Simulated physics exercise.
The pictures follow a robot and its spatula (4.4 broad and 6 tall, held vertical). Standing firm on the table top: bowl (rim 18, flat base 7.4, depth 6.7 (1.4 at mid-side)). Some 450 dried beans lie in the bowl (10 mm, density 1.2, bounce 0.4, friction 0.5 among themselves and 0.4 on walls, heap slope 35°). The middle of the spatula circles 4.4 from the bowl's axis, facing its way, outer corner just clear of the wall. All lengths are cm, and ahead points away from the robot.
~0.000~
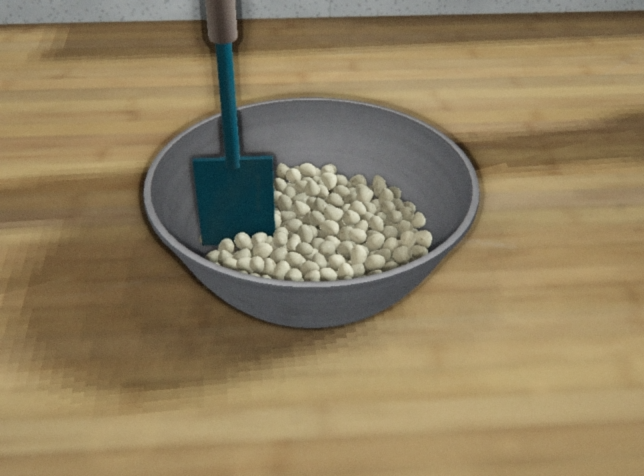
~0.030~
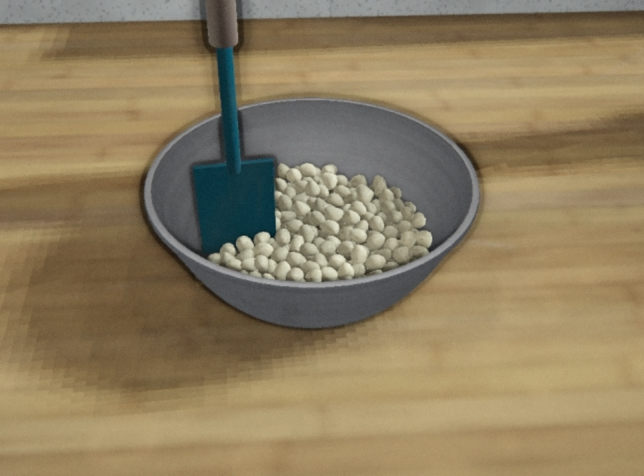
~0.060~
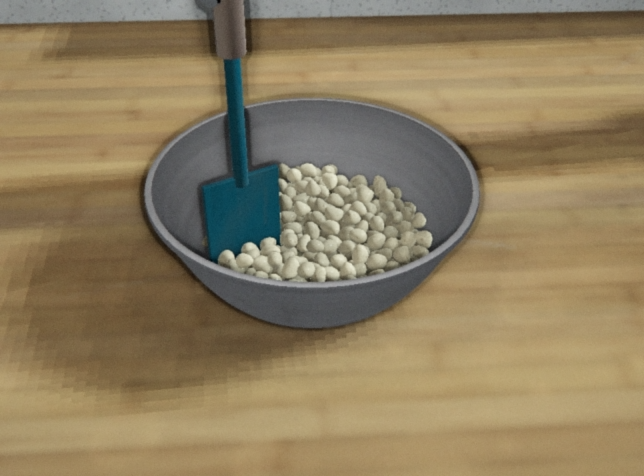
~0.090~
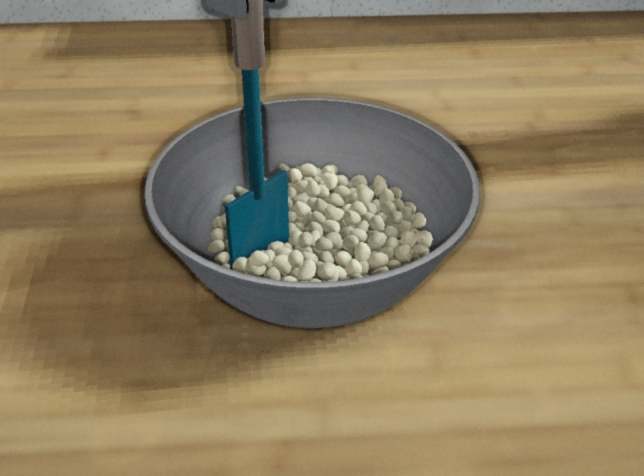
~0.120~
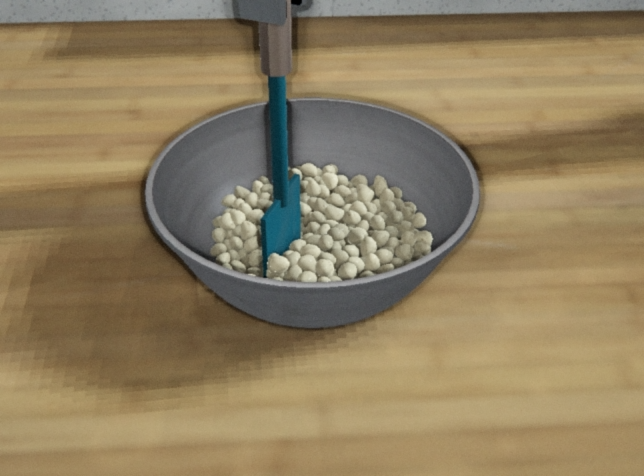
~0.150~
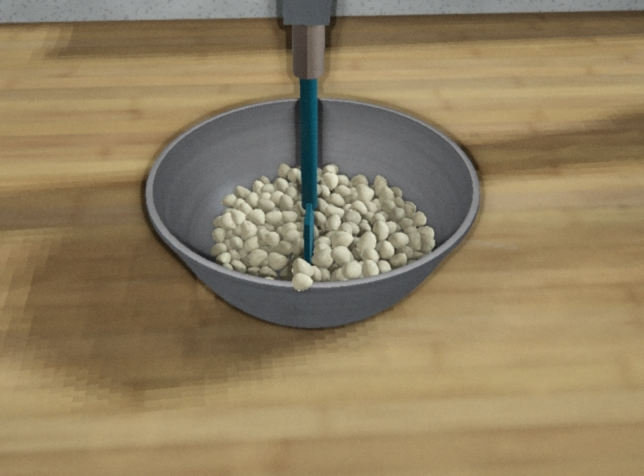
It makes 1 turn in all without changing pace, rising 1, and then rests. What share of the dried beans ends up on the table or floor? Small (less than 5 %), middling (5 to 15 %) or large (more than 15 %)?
On the table or floor the share is middling, 5 to 15 %.
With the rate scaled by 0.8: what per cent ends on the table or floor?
Some 0 per cent.
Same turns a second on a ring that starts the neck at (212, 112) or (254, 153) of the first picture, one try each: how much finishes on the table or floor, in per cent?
Some 0 and 0 per cent.
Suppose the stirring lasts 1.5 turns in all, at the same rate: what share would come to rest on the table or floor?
Then about 10 per cent.
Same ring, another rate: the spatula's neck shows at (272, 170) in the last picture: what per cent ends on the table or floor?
About 0 per cent.
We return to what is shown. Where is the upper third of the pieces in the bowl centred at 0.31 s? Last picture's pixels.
Around (387, 178).
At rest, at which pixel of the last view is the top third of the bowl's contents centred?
Near (261, 256).
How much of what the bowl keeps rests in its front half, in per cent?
Some 60 per cent.
After 0.31 s, 189° round, highest piece 9 above the table; 444 in the bowl, 2 on the table or floor, 2 in flight or on the tool.
After 0.47 s, 294° round, highest piece 10 above the table; 427 in the bowl, 12 on the table or floor, 9 in flight or on the tool.
After 0.76 s, 0° round, highest piece 6 above the table; 415 in the bowl, 33 on the table or floor.
After 1.46 s, 0° round, highest piece 6 above the table; 415 in the bowl, 33 on the table or floor.
At rest, 415 in the bowl, 33 on the table or floor. That is 7 % on the table or floor.
